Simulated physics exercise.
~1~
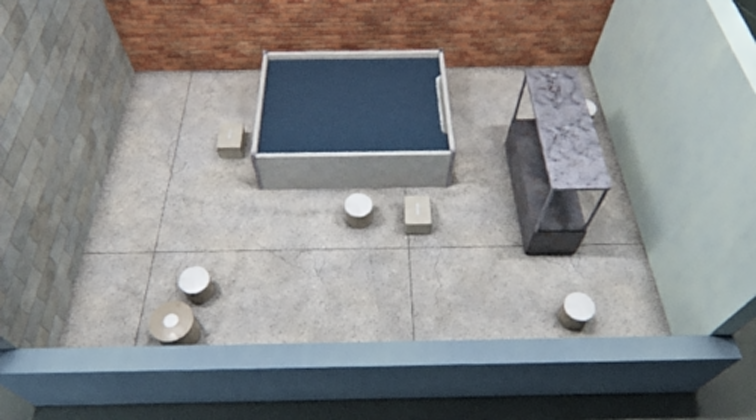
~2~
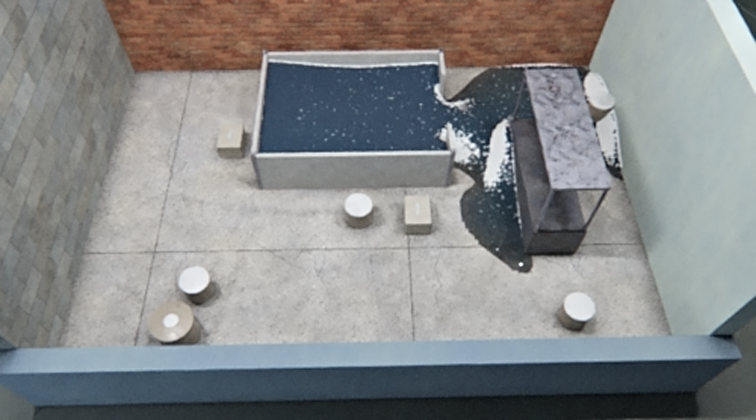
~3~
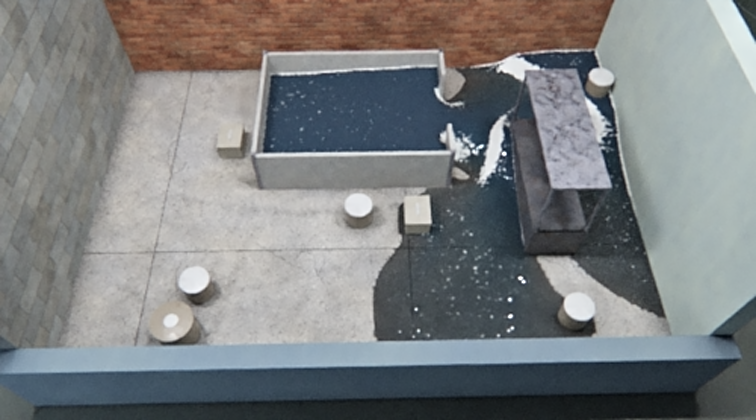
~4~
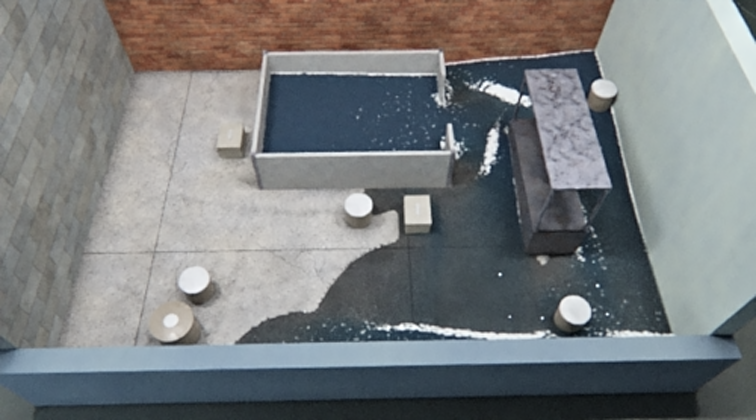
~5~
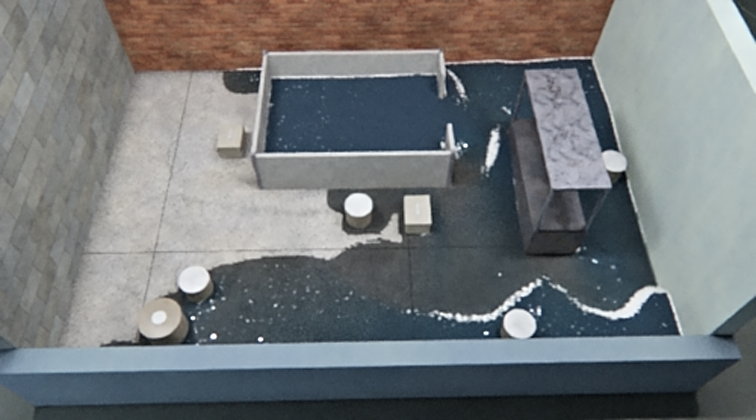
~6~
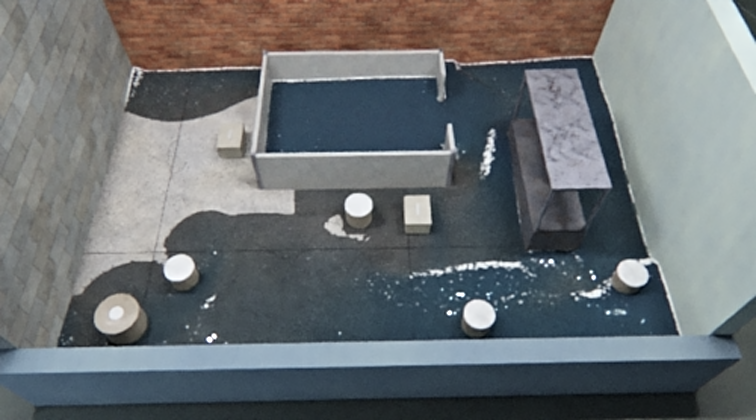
The video shows dark water bursting through the right side of a walled tank and spreading across a pale floor, shifting several round, pale objects near the right wall and the front, until water covers most of the floor and only a patch at left stays dry.
